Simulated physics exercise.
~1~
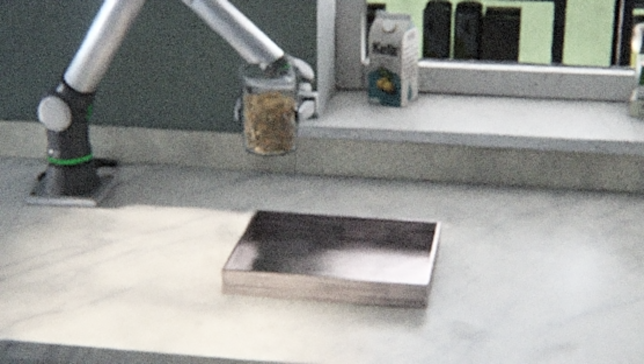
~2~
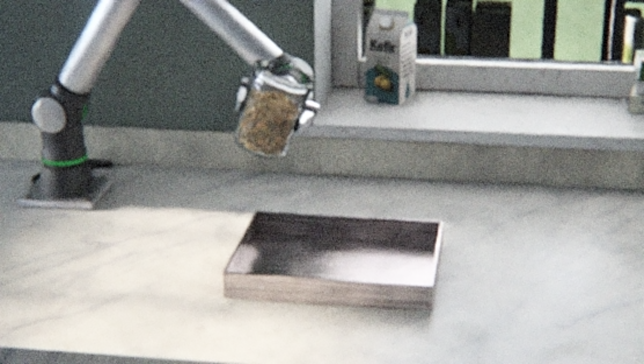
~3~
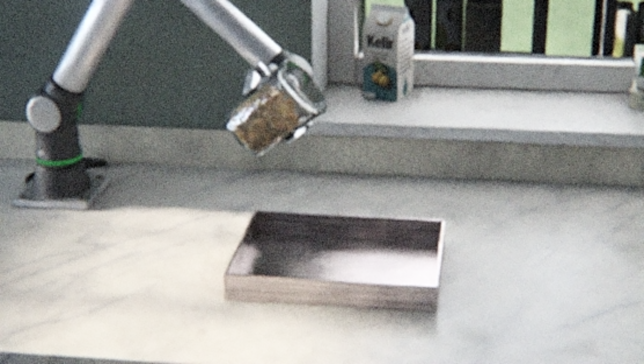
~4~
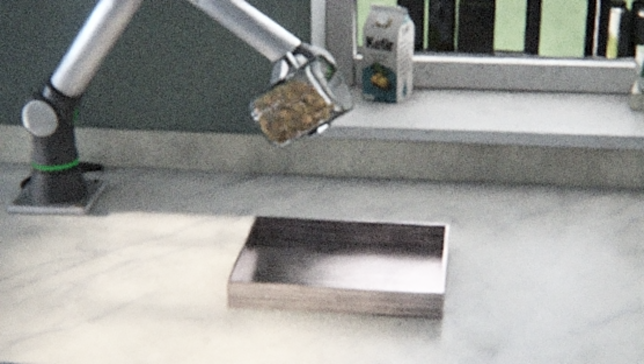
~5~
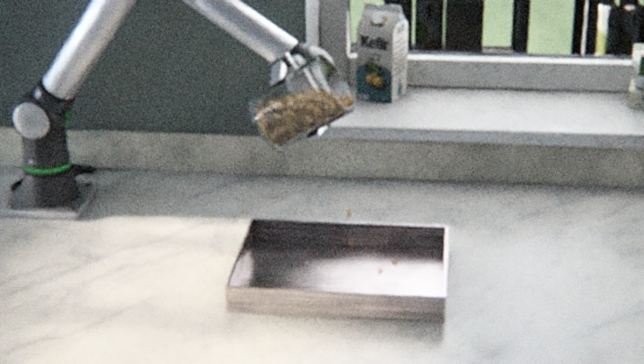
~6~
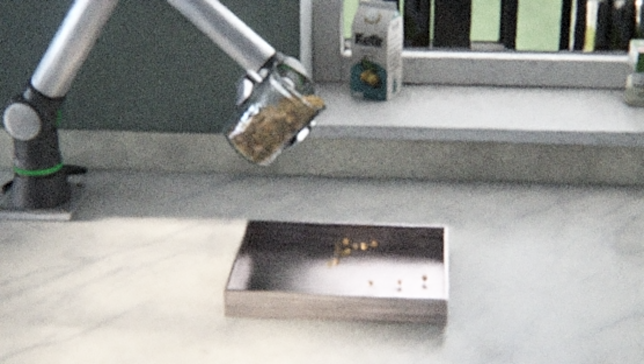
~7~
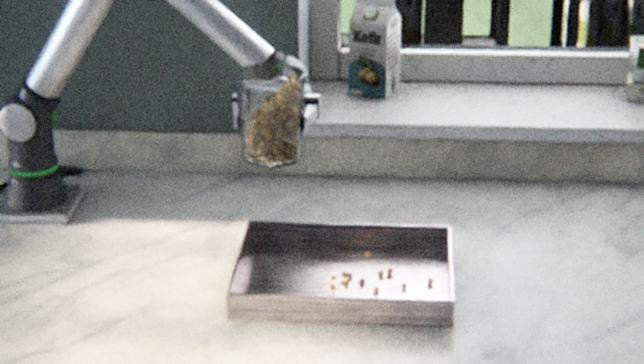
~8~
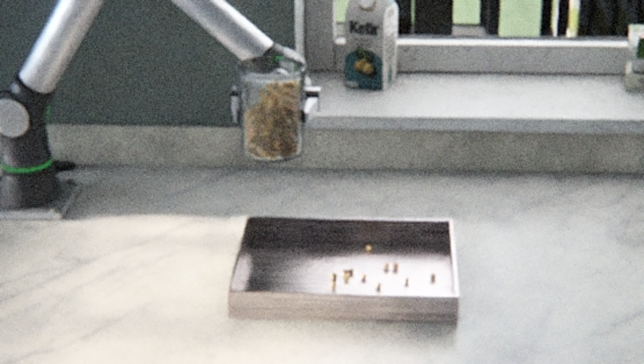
Robot arm tilting a clear cup of dried chickpeas over a shallow tray, spilling a few, then holding the cup upright.
